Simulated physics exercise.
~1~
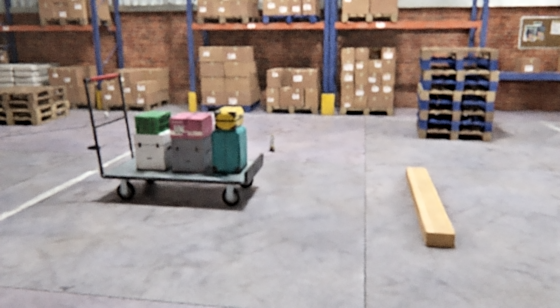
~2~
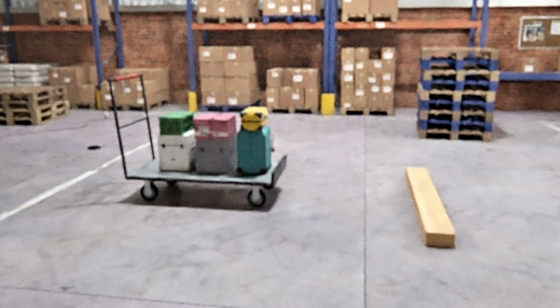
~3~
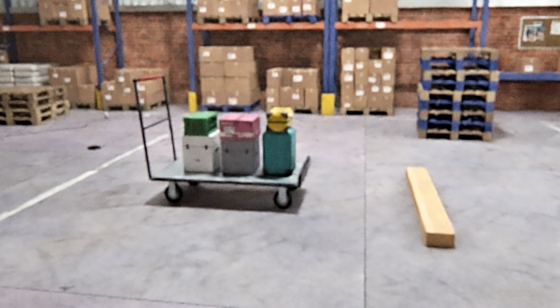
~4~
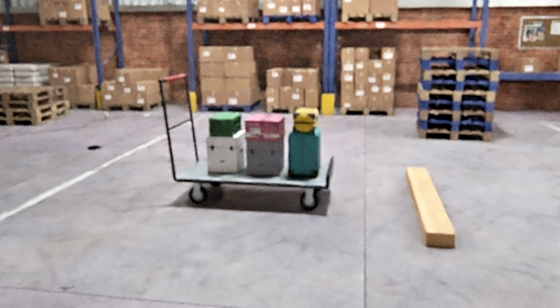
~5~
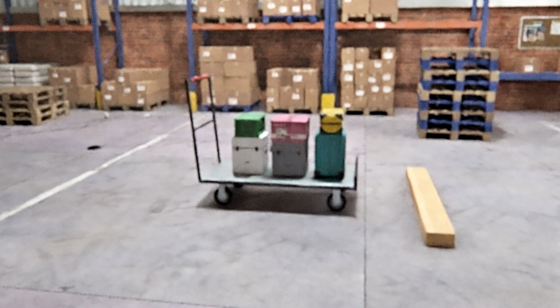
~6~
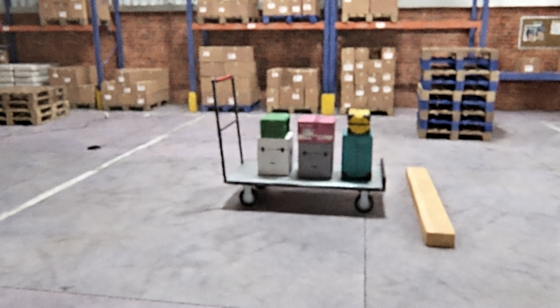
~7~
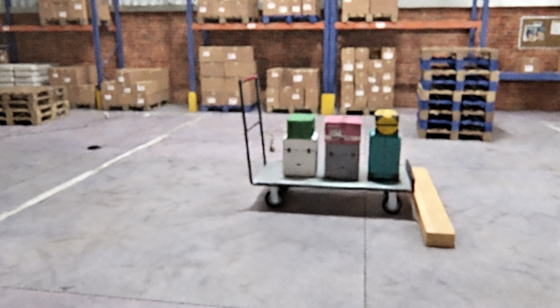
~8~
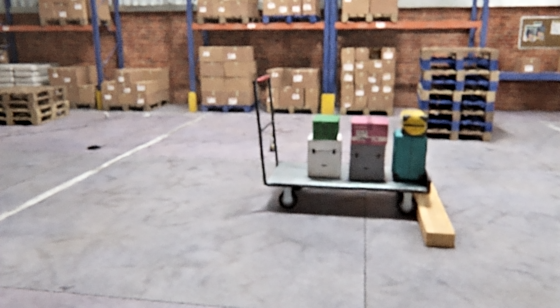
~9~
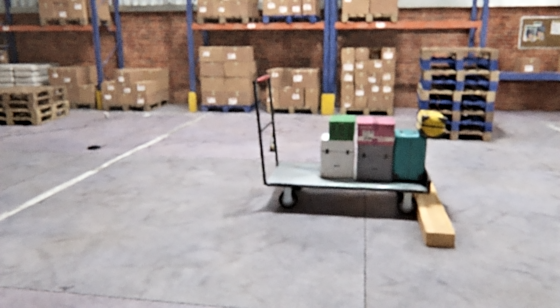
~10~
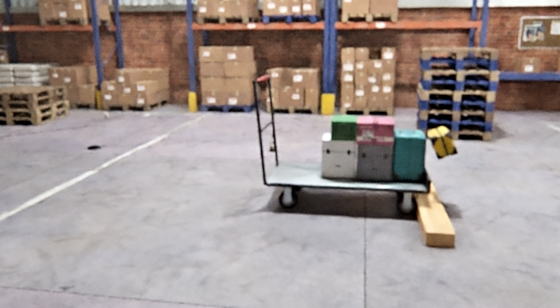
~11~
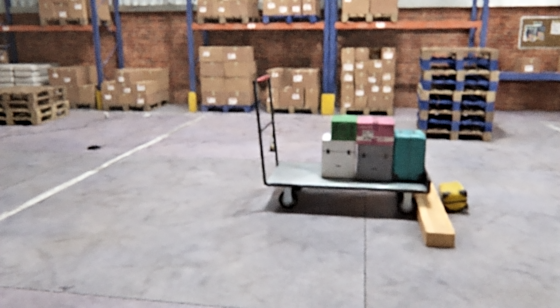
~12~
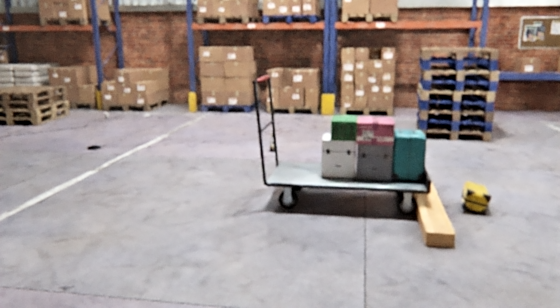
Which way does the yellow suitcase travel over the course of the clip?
It travels to the right, first riding on the trolley and then going over the front edge to the floor beyond the kerb.
